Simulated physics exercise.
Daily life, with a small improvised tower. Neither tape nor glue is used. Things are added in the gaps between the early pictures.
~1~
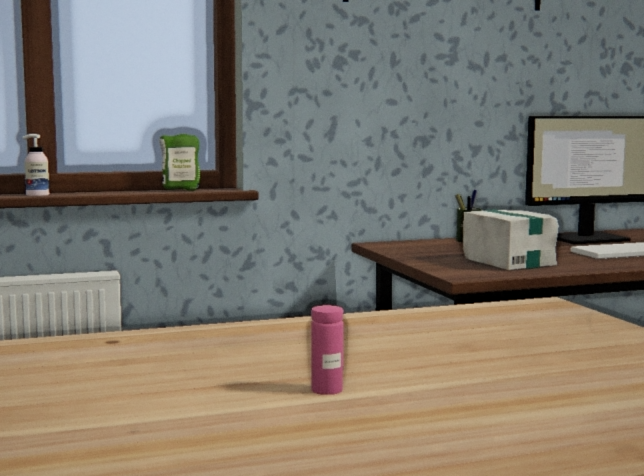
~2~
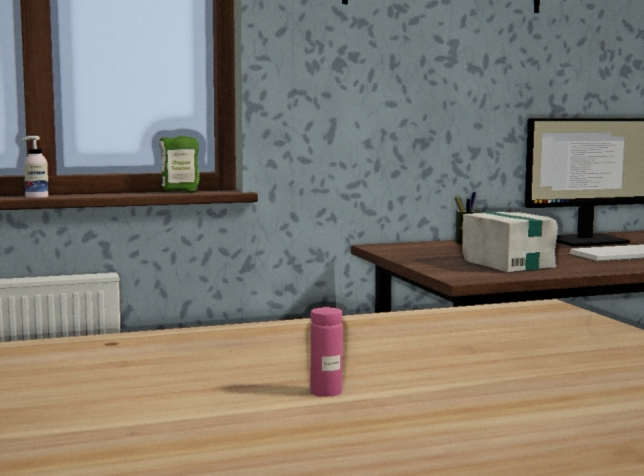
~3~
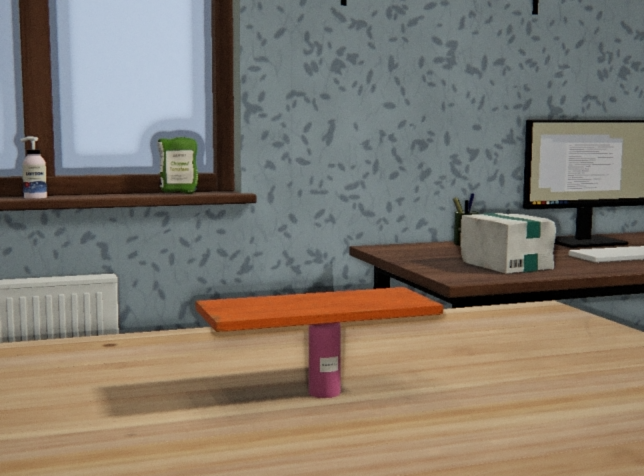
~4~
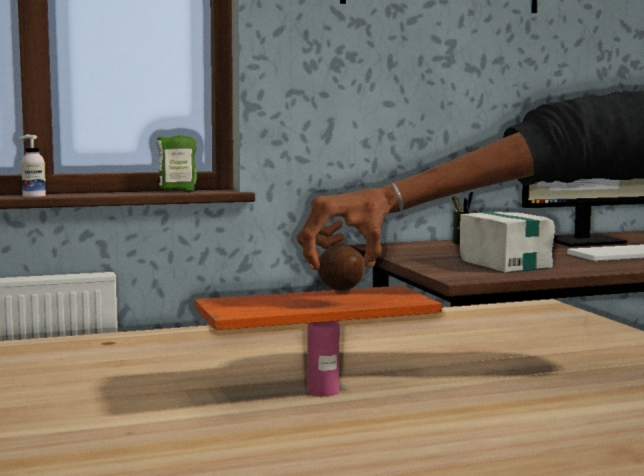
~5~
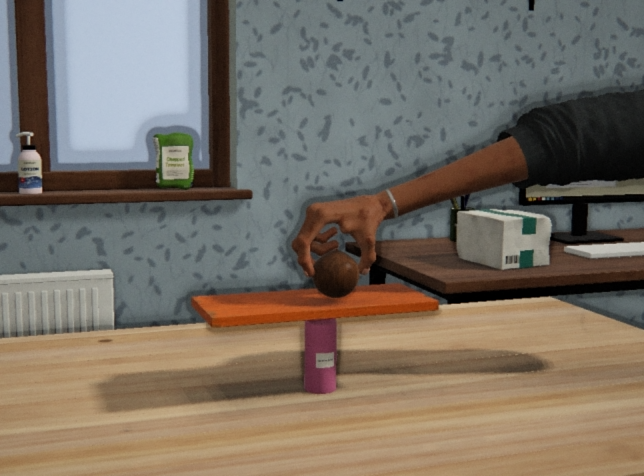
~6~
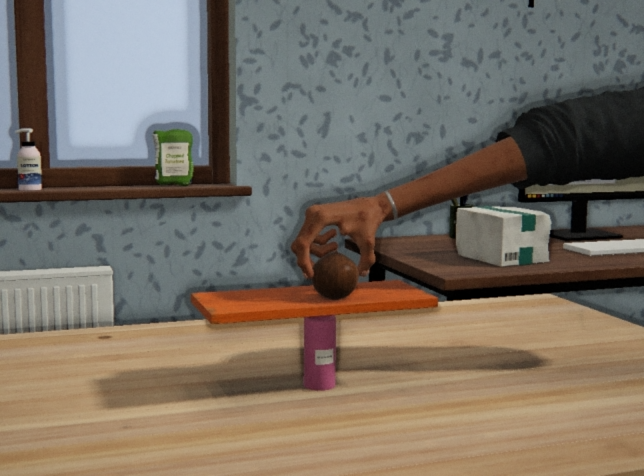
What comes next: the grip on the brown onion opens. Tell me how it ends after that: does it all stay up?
Yes - honestly, the whole thing stays intact in the end.
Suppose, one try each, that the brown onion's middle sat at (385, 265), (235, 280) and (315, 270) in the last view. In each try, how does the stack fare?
Try one: Stable; try two: Collapse; try three: Stable.
Then, 0.20 s after the last picture, nothing has stirred.
Then, 0.30 s after the last picture, brown onion resting near (335, 276).
At rest, all 3 in place. Seen from the same camera at the end, brown onion near (335, 276). The stack keeps its balance.
